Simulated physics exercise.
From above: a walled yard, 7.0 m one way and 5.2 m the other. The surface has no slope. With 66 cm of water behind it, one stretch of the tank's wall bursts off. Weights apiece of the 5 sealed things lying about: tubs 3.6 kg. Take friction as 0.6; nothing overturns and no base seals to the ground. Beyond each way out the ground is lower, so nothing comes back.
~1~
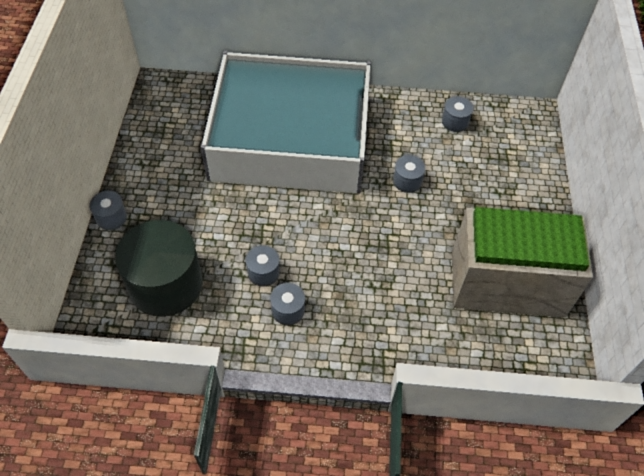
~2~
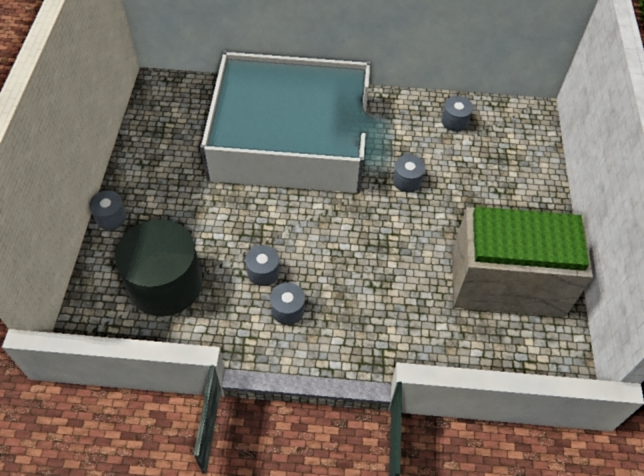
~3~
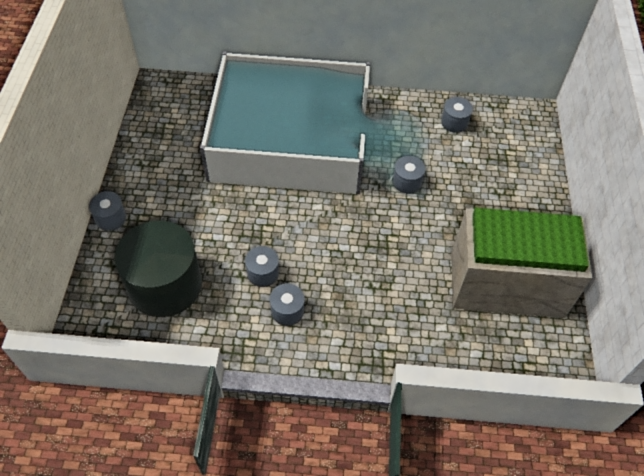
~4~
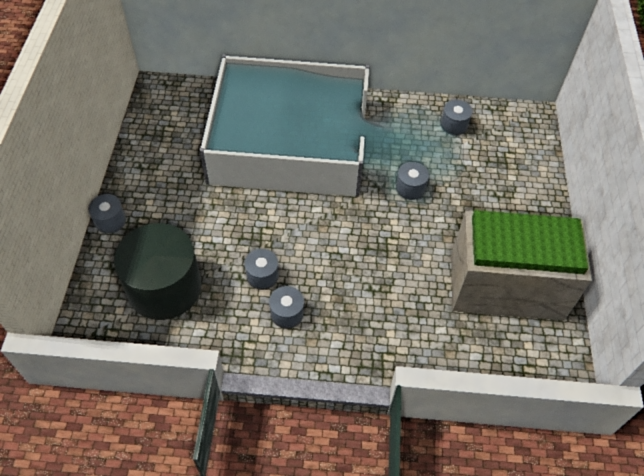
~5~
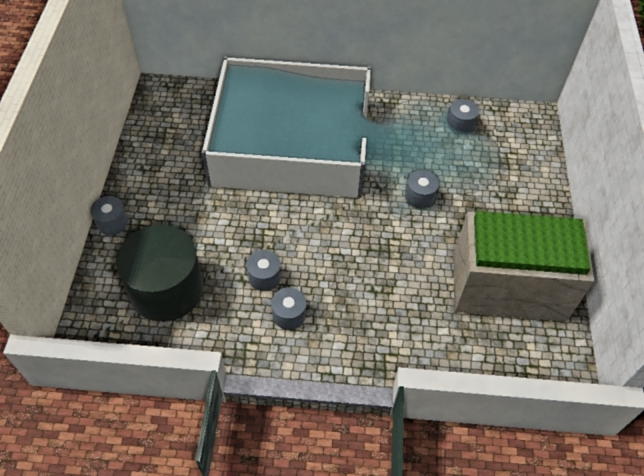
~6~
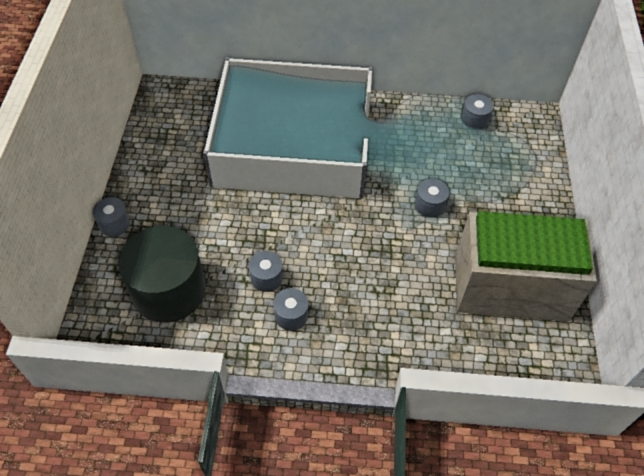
To begin with, a walled, cobbled yard holds a full rectangular tank, five small grey tubs, a dark round container and a grass-topped block. A gap opens in the tank's right side and water spreads rightward across the cobbles. The two nearest tubs then shift slightly to the right.
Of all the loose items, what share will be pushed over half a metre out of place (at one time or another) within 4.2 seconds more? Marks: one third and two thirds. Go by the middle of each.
Share: Between one and two thirds.
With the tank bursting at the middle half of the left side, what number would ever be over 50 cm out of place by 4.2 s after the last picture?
In that case 4 of them.
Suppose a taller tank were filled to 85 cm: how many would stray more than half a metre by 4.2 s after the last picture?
Then 4.
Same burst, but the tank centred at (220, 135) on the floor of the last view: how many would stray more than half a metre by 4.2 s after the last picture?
Then 2.
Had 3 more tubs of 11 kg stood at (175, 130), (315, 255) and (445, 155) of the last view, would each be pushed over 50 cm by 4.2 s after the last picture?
In turn: Under, less, past it.
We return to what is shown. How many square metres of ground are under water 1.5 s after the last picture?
Roughly 15 m2.
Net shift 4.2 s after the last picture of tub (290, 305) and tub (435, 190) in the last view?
In that order: 10 cm, 60 cm.
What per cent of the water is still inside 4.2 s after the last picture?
About 100 per cent.
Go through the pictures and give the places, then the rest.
The first frame shows a tub at (410, 167), on the bottom; a tub at (459, 107), on the bottom; 4.2 m2 under water; 0 of 5 have shifted.
The second frame shows a tub at (410, 166) rests on the ground; a tub at (459, 106), on the bottom; water covers 4.8 m2; 0 of 5 have shifted.
The third frame shows a tub at (410, 168), on the bottom; a tub at (459, 107), on the bottom; water covers 5.5 m2; 0 of 5 have shifted.
The fourth frame shows a tub at (414, 174) rests on the ground, 9 cm from its start; a tub at (458, 110), on the bottom; water covers 6.5 m2; 1 of 5 have shifted.
The fifth frame shows a tub at (423, 182), on the bottom, 27 cm from its start; a tub at (465, 109), on the bottom, 9 cm from its start; water covers 7.5 m2; 2 of 5 have shifted.
The sixth frame shows a tub at (433, 191) rests on the ground, 46 cm from its start; a tub at (479, 104) rests on the ground, 32 cm from its start; 8.8 m2 under water; 2 of 5 have shifted.
Then, 0.4 s after the last picture 2 of 5 are over 50 cm from their spots; 1 afloat.
Then, 1.5 s after the last picture 2 of 5 are over 50 cm from their spots; 2 afloat.
Then, 2.8 s after the last picture 2 of 5 are over 50 cm from their spots; 2 afloat.
Then, 4.2 s after the last picture 2 of 5 are over 50 cm from their spots, and 2 have been at some point; 2 afloat.
